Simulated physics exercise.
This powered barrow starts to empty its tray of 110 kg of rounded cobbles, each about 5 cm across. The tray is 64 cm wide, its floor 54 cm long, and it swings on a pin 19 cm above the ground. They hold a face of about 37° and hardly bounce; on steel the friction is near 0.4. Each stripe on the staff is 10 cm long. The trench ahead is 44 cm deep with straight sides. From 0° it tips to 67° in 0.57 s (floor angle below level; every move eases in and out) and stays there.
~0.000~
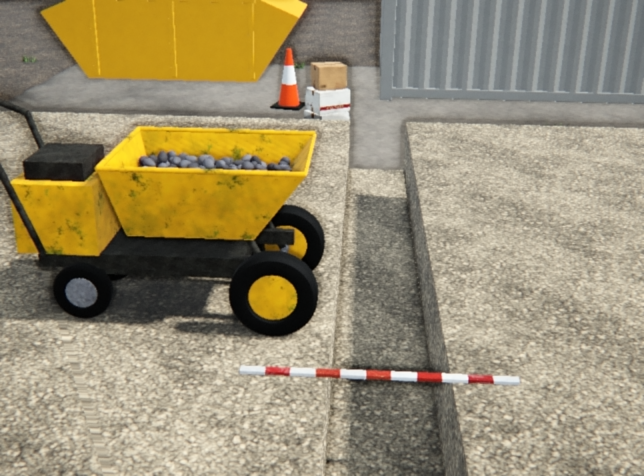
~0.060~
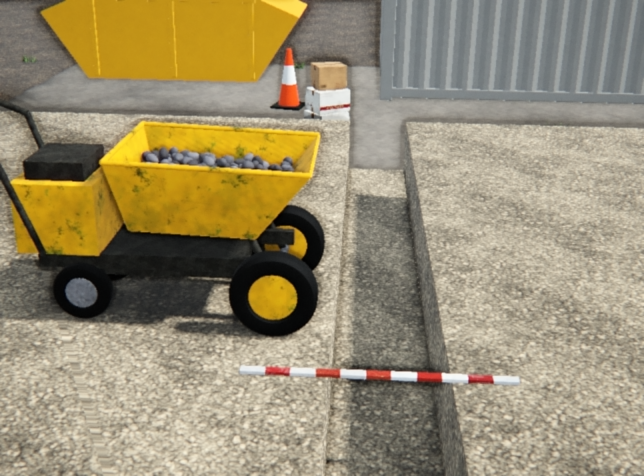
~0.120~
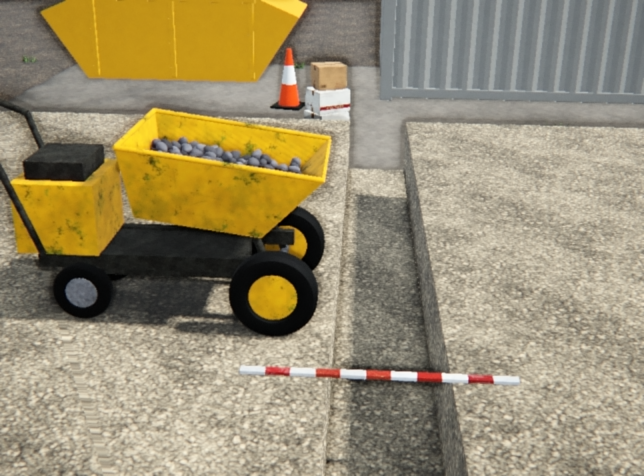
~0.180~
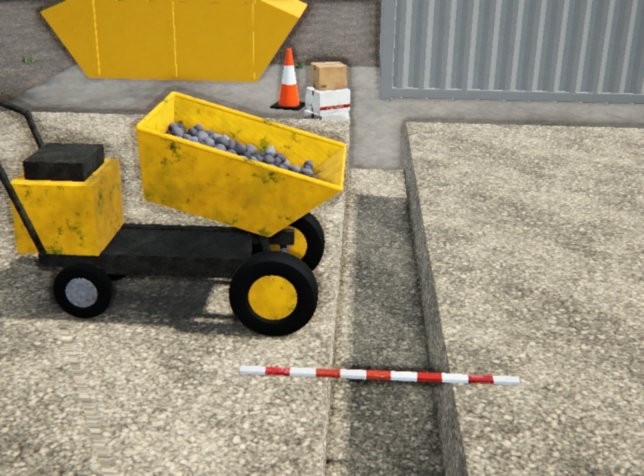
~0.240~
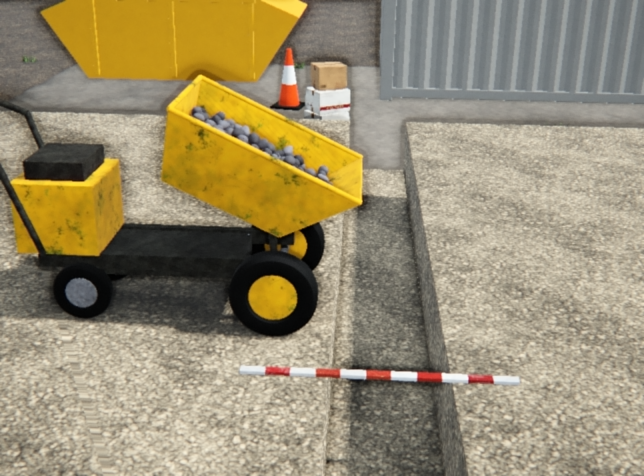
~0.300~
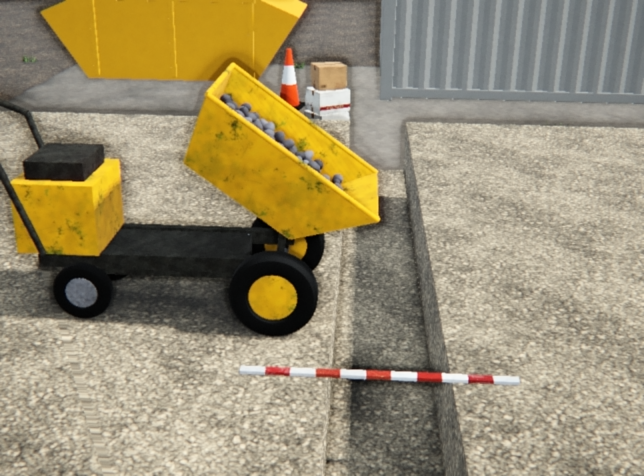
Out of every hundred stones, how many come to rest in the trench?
Roughly 34 per cent ends in the trench.
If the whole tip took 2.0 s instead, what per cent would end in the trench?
It would be near 65 per cent.
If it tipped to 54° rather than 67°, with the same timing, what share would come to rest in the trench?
In that case some 15 per cent.
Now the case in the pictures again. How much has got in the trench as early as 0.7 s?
About 10 per cent by then.
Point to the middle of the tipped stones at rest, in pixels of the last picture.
Near (480, 308).
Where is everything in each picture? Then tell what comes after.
The first picture shows lip at (305, 175), floor tilted 0°, highest stones at (212, 164).
In the second picture, the tray is at 2°, its lip at (310, 176); the top of the load is at (188, 159); the stones move at 0.5 m/s on average.
In the third picture, the tray is at 8°, its lip at (323, 181); the top of the load is at (180, 149); the stones move at 1.0 m/s on average.
The fourth picture shows lip at (341, 190), floor tilted 16°, highest stones at (184, 135); the stones move at 1.4 m/s on average.
The fifth picture shows lip at (361, 203), floor tilted 26°, highest stones at (201, 119); the stones move at 1.6 m/s on average.
In the sixth picture, the tray is at 36°, its lip at (378, 221); the top of the load is at (228, 106); the stones move at 1.6 m/s on average.
After 0.4 s the floor is at 57°; 100 % in the tray; the foremost stones are at (370, 232).
After 0.7 s the floor is at 67°; 86 % in the tray, 8 % in the trench, 6 % past the trench; the foremost stones are at (464, 285).
After 1.0 s the floor is at 67°; 24 % in the tray, 11 % in the trench, 65 % past the trench; the foremost stones are at (642, 316).
After 3.0 s the floor is at 67°; 0 % in the tray, 34 % in the trench, 66 % past the trench; the foremost stones are past the picture's edge.
